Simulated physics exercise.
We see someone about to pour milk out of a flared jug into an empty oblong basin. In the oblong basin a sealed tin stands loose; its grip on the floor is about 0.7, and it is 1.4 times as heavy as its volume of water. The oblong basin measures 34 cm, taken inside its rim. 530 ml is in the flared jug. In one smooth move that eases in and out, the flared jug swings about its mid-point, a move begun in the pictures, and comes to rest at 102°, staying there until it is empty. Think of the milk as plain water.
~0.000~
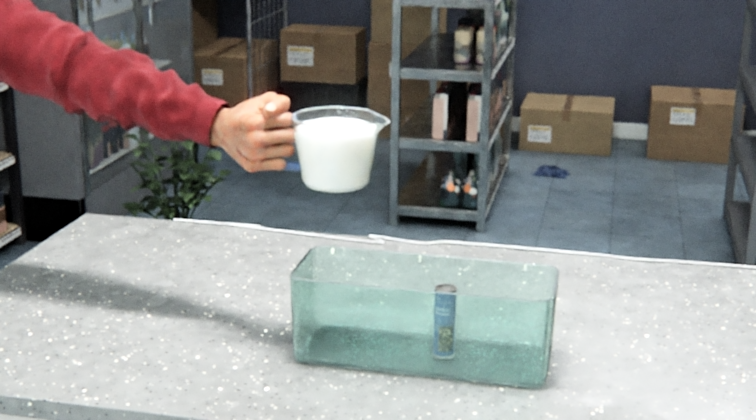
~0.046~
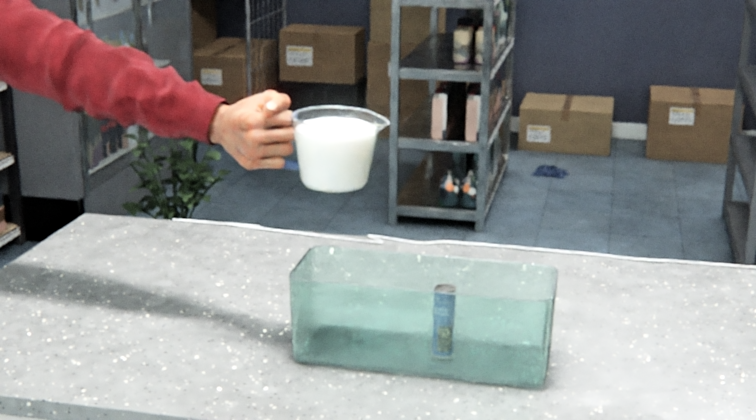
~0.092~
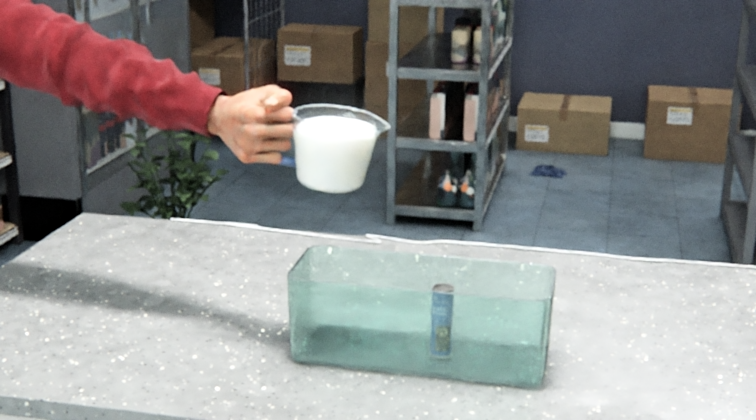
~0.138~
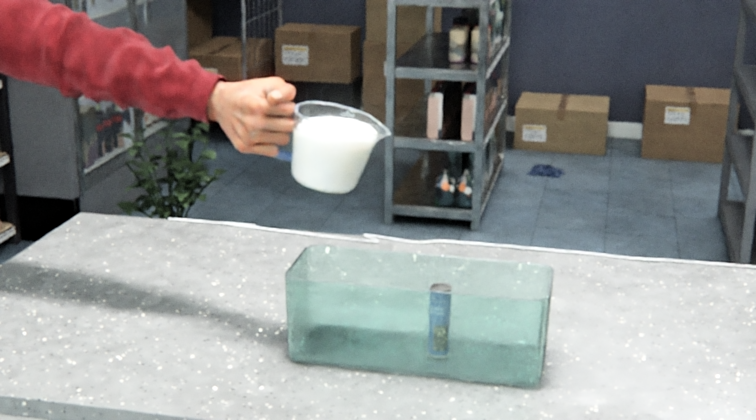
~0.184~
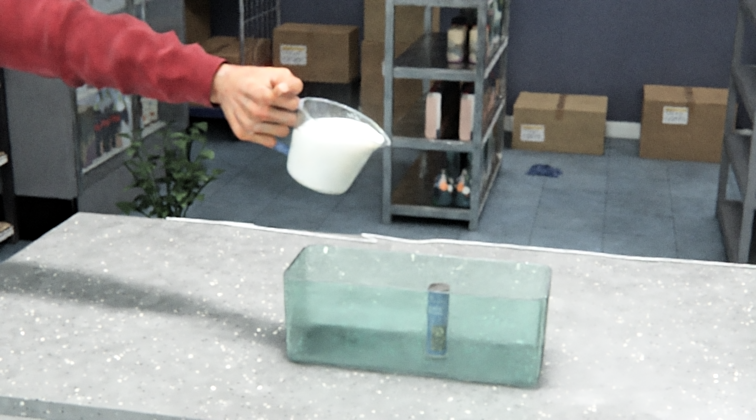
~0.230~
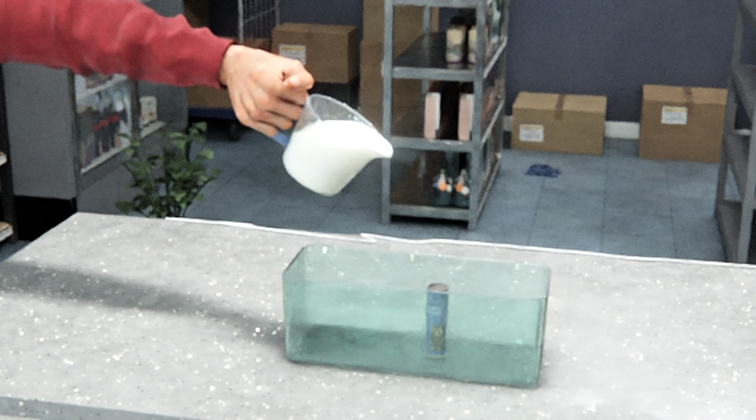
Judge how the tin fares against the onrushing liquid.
It gets bowled over.
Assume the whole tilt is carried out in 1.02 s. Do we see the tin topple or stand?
Result: Tin tipped over.
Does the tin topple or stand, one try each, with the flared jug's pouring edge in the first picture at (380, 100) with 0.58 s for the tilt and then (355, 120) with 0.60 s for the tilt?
The tin overturns the first time and stays vertical the second time.
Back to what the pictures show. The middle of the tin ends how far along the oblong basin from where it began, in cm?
It finishes around 7.5 cm from where it began.
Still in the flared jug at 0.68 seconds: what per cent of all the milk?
5 %.
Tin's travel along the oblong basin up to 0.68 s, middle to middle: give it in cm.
Its middle sits about 2 cm from the start.
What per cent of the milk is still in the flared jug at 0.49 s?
I'd estimate some 38 % remains.
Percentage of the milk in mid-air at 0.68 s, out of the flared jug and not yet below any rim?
Estimate: About 10 in a hundred.
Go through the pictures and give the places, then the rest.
In the first frame, tilt 0°; pouring edge (390, 122); surface from (299, 124) to (378, 129); the oblong basin's rim runs from (301, 262) to (556, 285); the tin's top is at (446, 291).
In the second frame, tilt 1°; pouring edge (390, 123); surface from (299, 123) to (377, 129).
In the third frame, tilt 6°; pouring edge (390, 127); surface from (298, 122) to (377, 131).
In the fourth frame, tilt 13°; pouring edge (390, 134); surface from (299, 122) to (378, 133).
In the fifth frame, tilt 22°; pouring edge (391, 144); surface from (299, 125) to (380, 135).
In the sixth frame, tilt 33°; pouring edge (390, 155); surface from (297, 130) to (382, 145); 2 per cent is over the edge.
By 0.49 s the tilt is 94° and 38 per cent is still to pour; the tin stands where it began.
By 0.68 s the tilt is 102° and 5 per cent is still to pour; the tin leans 10°.
By 0.88 s the tilt is 102° and 0 per cent is still to pour; the tin lies on its side.
By 1.10 s the tilt is 102° and 0 per cent is still to pour; the tin lies on its side.
At rest the tin lies on its side.
